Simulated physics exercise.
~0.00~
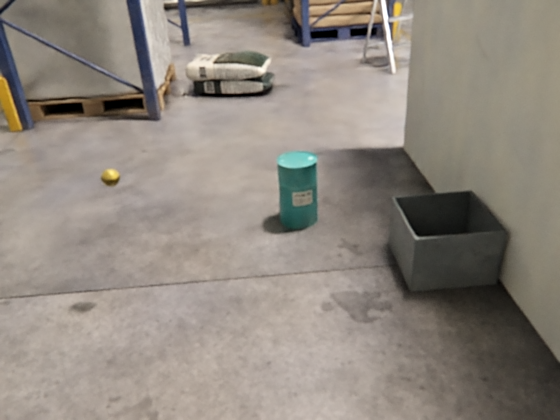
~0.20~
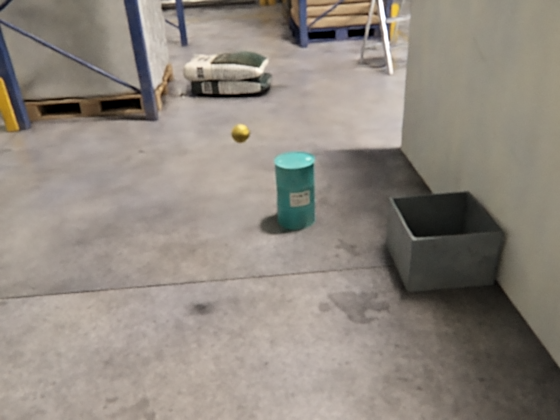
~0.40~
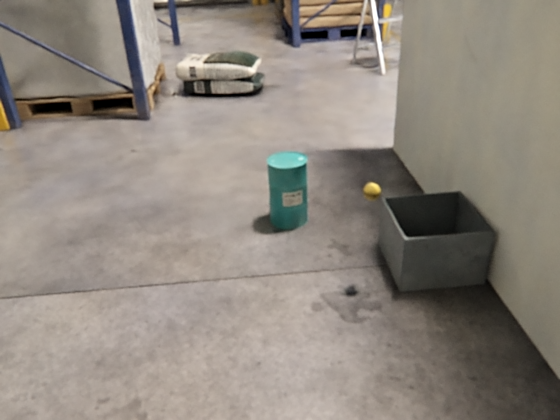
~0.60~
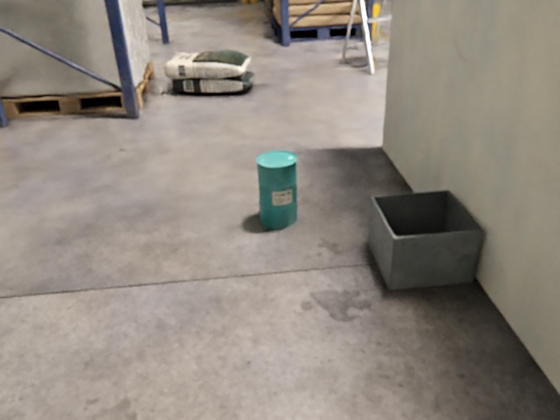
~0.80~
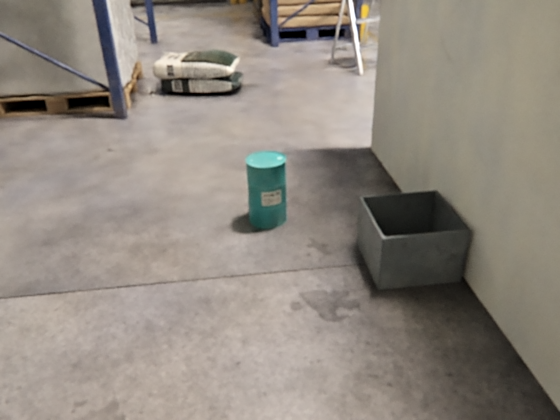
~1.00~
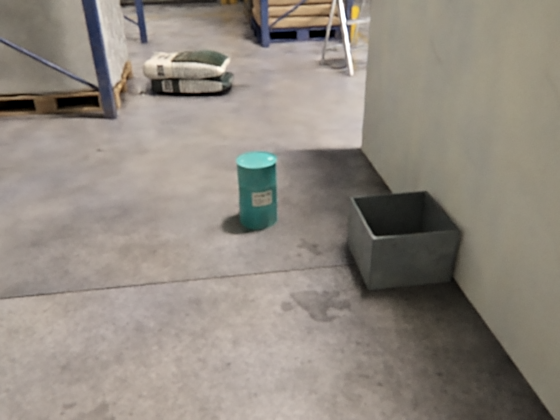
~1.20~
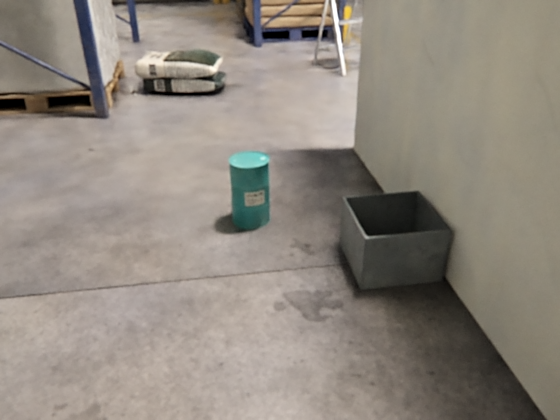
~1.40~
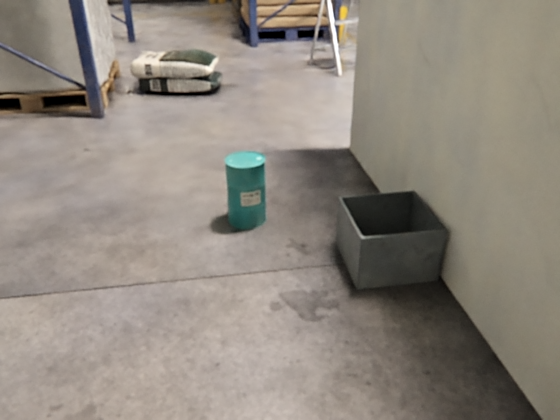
To begin with, a small yellow ball is in the air at the left of a warehouse floor, with a turquoise canister standing near the middle and an open grey box resting beside a pale wall on the right. The ball flies rightward, passing above and behind the canister. It then drops toward the box, coming close to its rim. Next it disappears from sight into the box, while the view pans slightly right. The ball does not come back out, ending inside the box, and the canister still stands in its place.
